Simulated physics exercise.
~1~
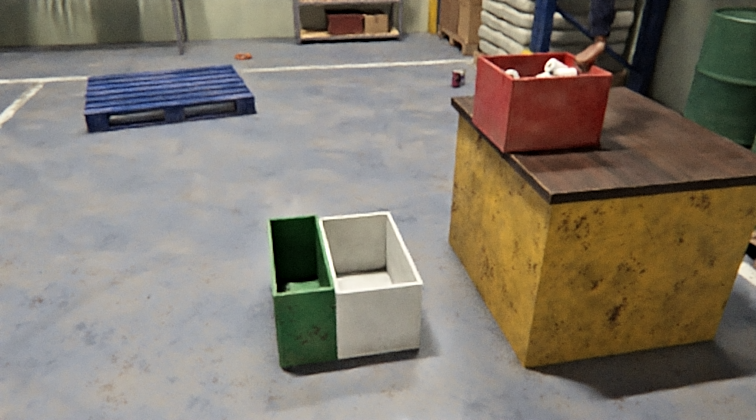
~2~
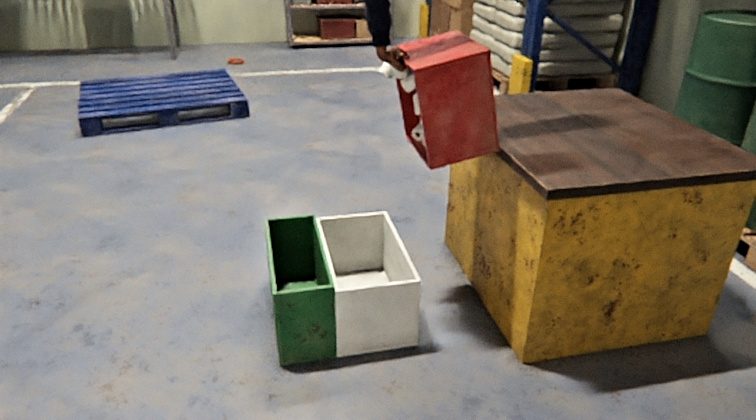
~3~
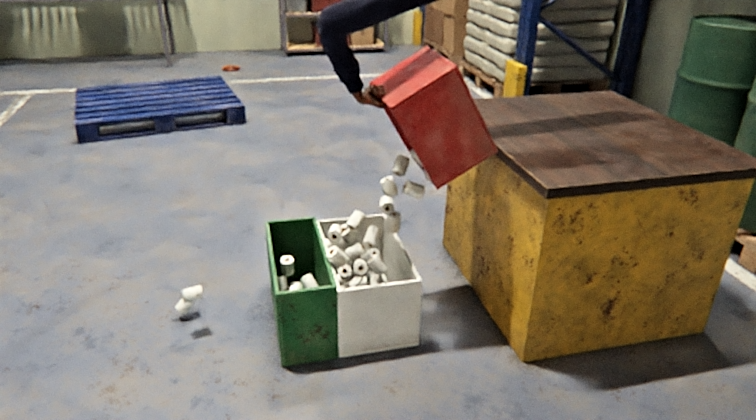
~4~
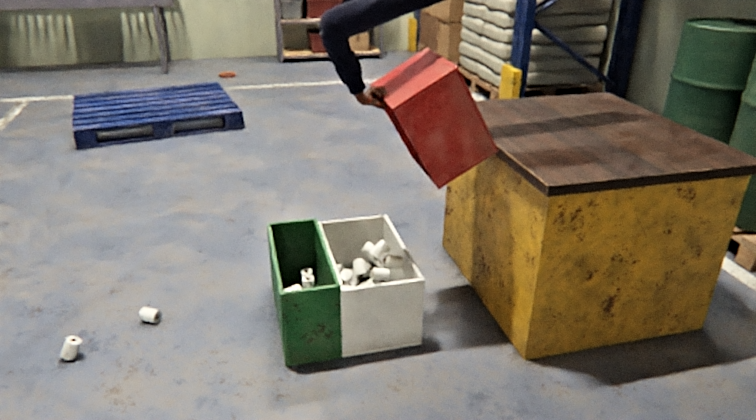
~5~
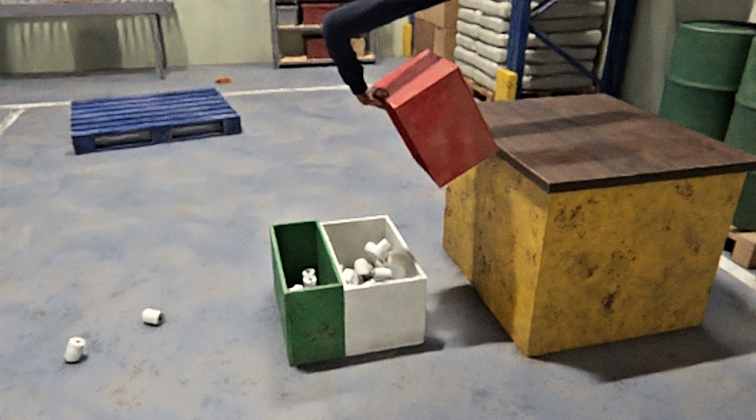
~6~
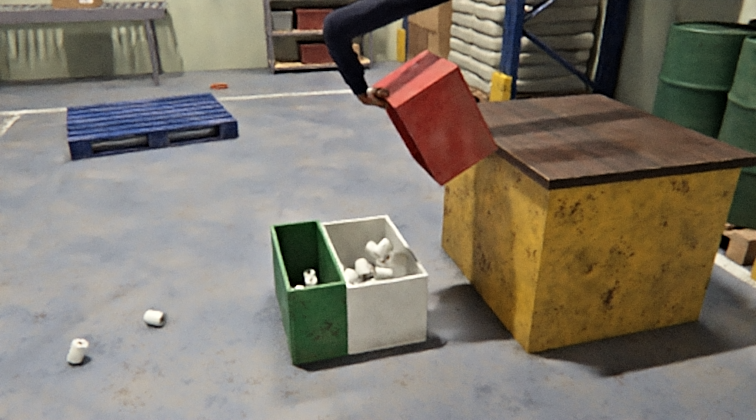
At first, a red crate holding white rolls sits on a dark-topped yellow bench, with a white bin and a green tote side by side on the floor below. A person's hand and arm then move the crate off the left side of the bench and tip it past vertical. The rolls tumble out in a loose stream, most dropping into the white bin, some into the green tote, while a couple fly past to the left. Finally, the crate stays tilted in the person's grip, both containers hold rolls, and two rolls lie on the floor beyond the tote.
